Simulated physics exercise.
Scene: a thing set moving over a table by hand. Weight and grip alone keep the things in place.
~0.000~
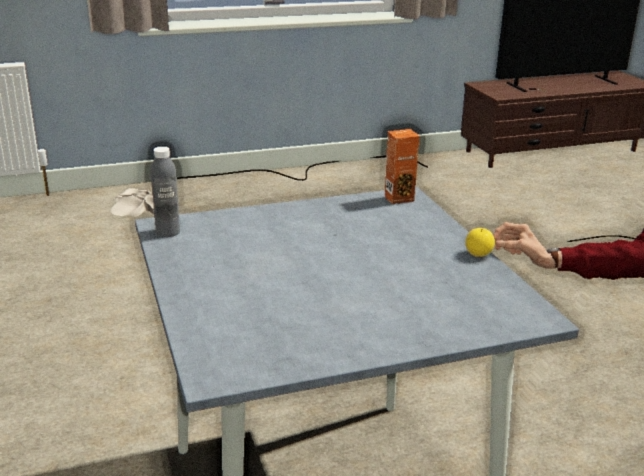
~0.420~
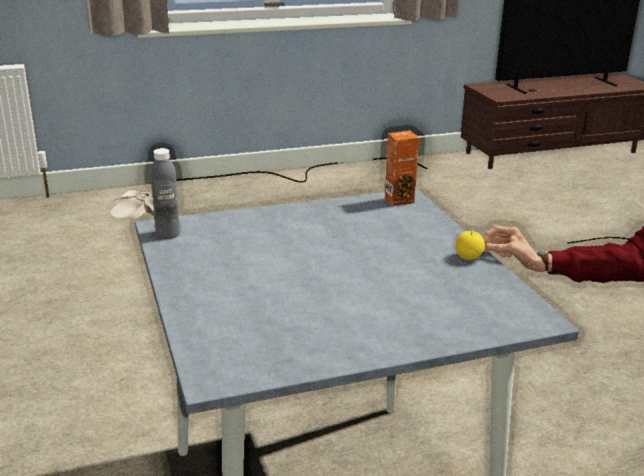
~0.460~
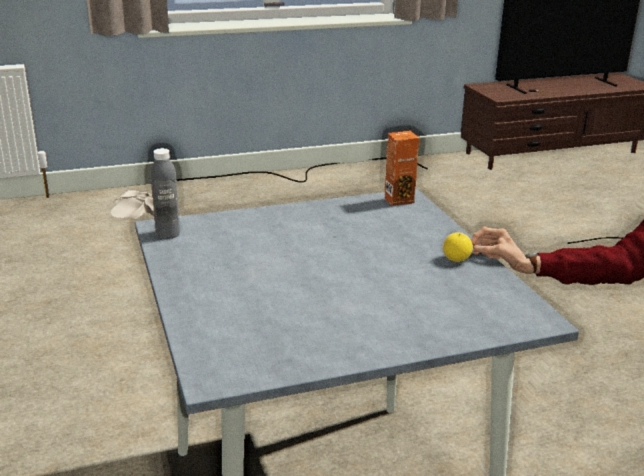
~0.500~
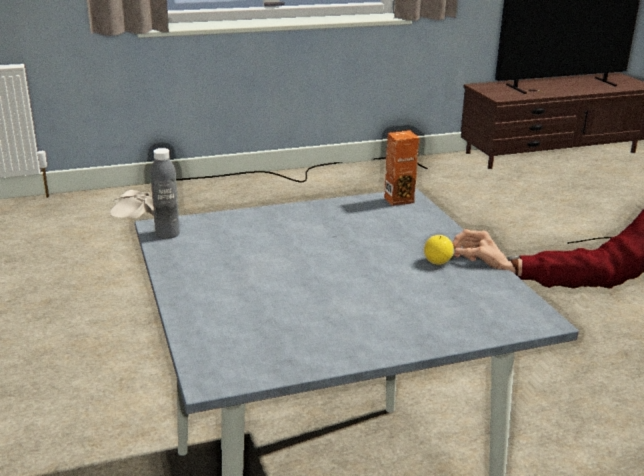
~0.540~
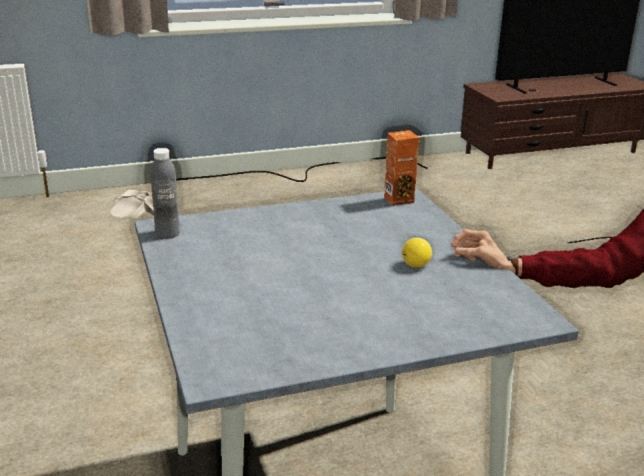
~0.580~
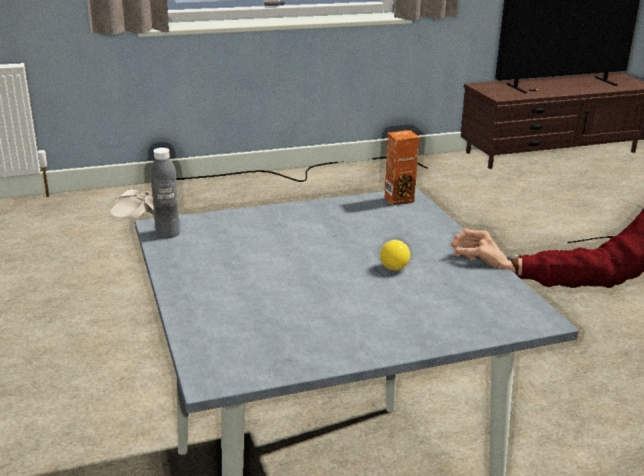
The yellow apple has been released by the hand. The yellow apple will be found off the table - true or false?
True.
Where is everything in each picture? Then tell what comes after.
In the first picture, under the hand; yellow apple (480, 242).
In the second picture, under the hand; yellow apple (470, 245).
In the third picture, under the hand; yellow apple (458, 247).
In the fourth picture, yellow apple (439, 250).
In the fifth picture, yellow apple (417, 253) displaced about its own width.
In the sixth picture, yellow apple (395, 255) displaced well along.
Around 0.88 s, yellow apple displaced well along near (231, 279).
Around 1.28 s, yellow apple now off the table.
Finally (1.6 s), off the table, yellow apple.
